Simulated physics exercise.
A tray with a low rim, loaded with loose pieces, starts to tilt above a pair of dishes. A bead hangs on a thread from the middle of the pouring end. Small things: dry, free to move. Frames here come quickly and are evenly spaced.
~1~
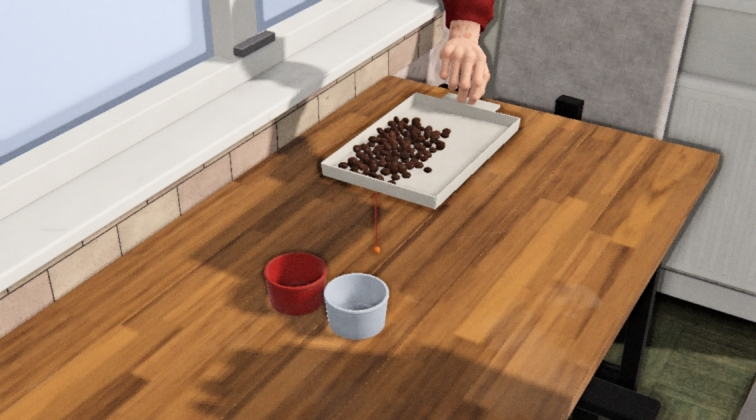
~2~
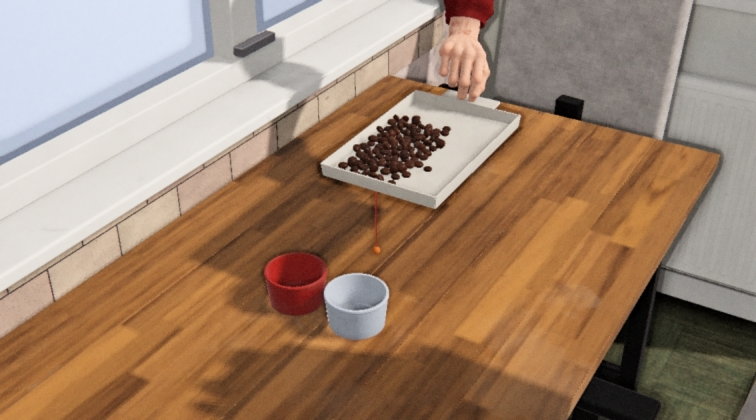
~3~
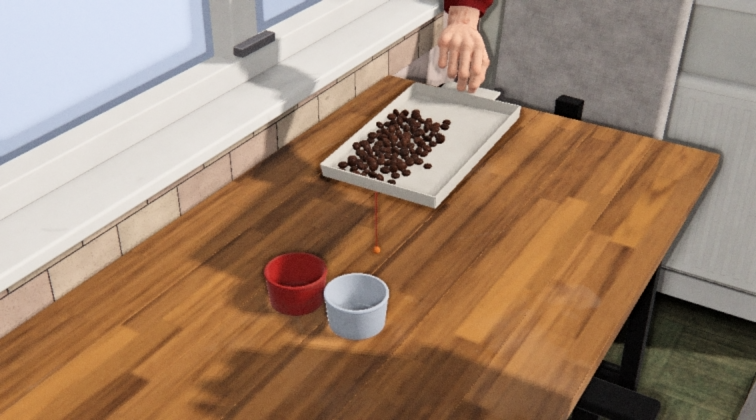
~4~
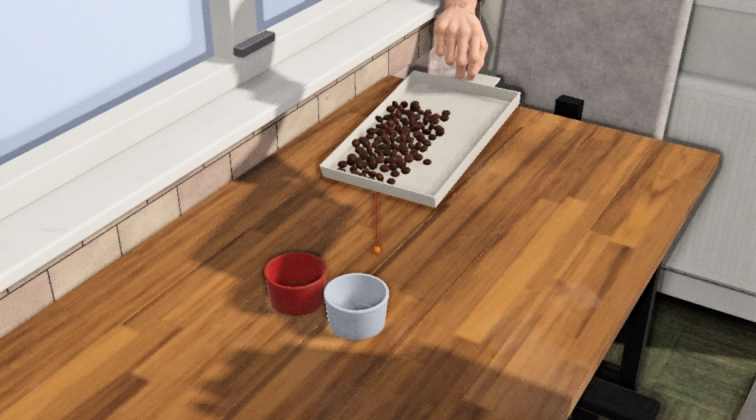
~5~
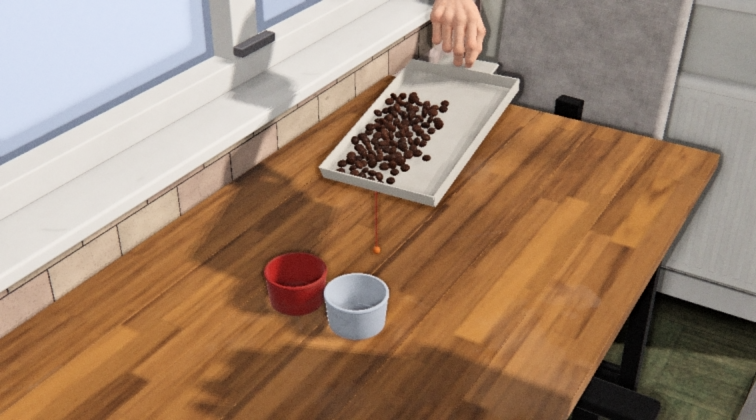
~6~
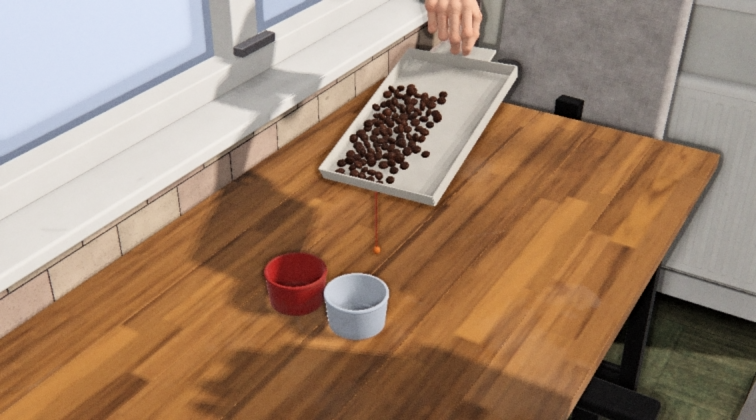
On a wooden table by a window, a hand slowly raised the far end of a pale tray of small dark brown pieces, tilting it toward a red dish and a white dish.
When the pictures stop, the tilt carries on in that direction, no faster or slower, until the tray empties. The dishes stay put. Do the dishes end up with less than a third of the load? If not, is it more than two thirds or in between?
The catch sits mid-range.
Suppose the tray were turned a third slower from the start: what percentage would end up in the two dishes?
It would be around 40 percent.
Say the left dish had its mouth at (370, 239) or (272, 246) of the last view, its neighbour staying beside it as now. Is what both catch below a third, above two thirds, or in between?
Below one third, then between a third and two thirds.
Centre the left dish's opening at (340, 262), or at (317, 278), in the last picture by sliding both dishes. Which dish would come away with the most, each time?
The first setup gives the one at left, the second setup gives the one at left.
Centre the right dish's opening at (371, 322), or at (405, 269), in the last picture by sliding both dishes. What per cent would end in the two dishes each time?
0, then 10 %.
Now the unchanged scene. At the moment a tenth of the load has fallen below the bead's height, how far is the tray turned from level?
Approx. reading: About 85°.
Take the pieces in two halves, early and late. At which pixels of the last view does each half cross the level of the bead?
First roughly (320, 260), then roughly (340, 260).
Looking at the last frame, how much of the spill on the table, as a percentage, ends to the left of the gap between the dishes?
Around 40 per cent, I reckon.
Soon, tray tipped steeply; nearly all on the tray; a small part in the air.
A while on, tray tipped past a quarter turn; about a quarter on the tray; about a quarter in the right dish; about a quarter in the left dish; about a quarter outside both; a small part in the air.
Towards the end, tray tipped past a quarter turn; about a quarter in the right dish; about a quarter in the left dish; about half outside both.
Finally, tray tipped past a quarter turn; about a quarter in the right dish; about a quarter in the left dish; about half outside both.
